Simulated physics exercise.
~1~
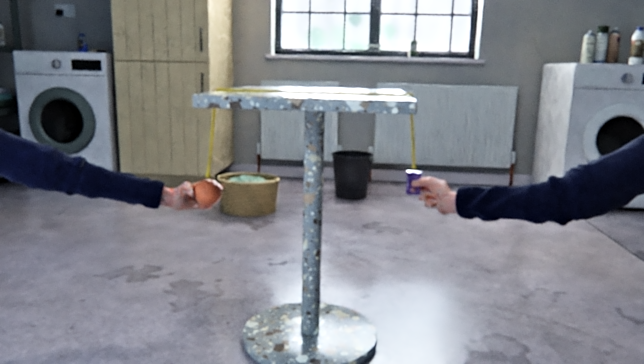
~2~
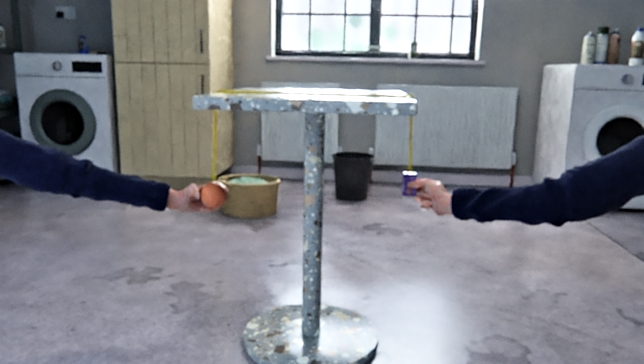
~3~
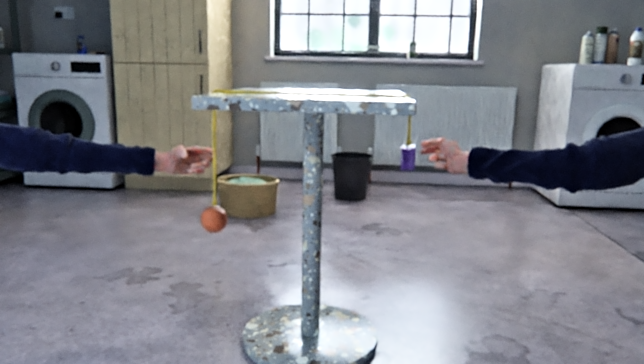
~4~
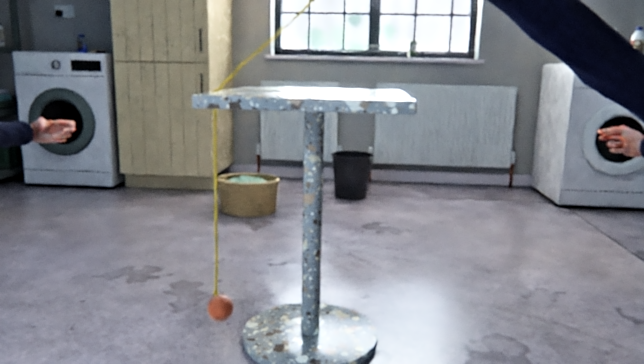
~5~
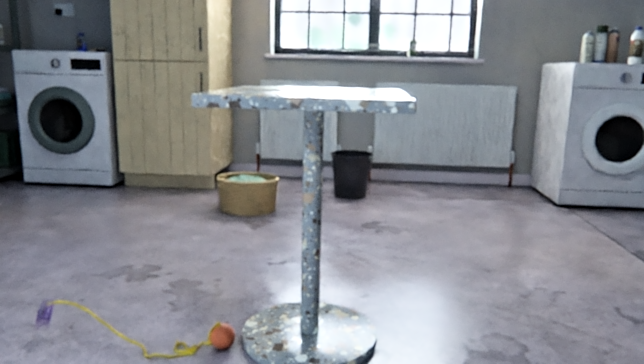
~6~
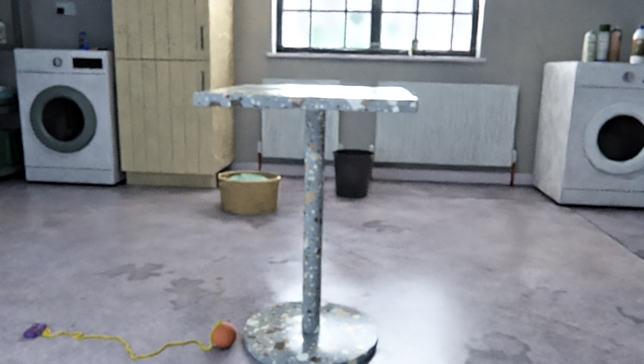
An orange and a small purple matchbox, joined by a yellow string over a speckled plant stand, were released by two hands; the orange dropped on the left, pulling the string over, and both ended up on the floor left of the stand's base.
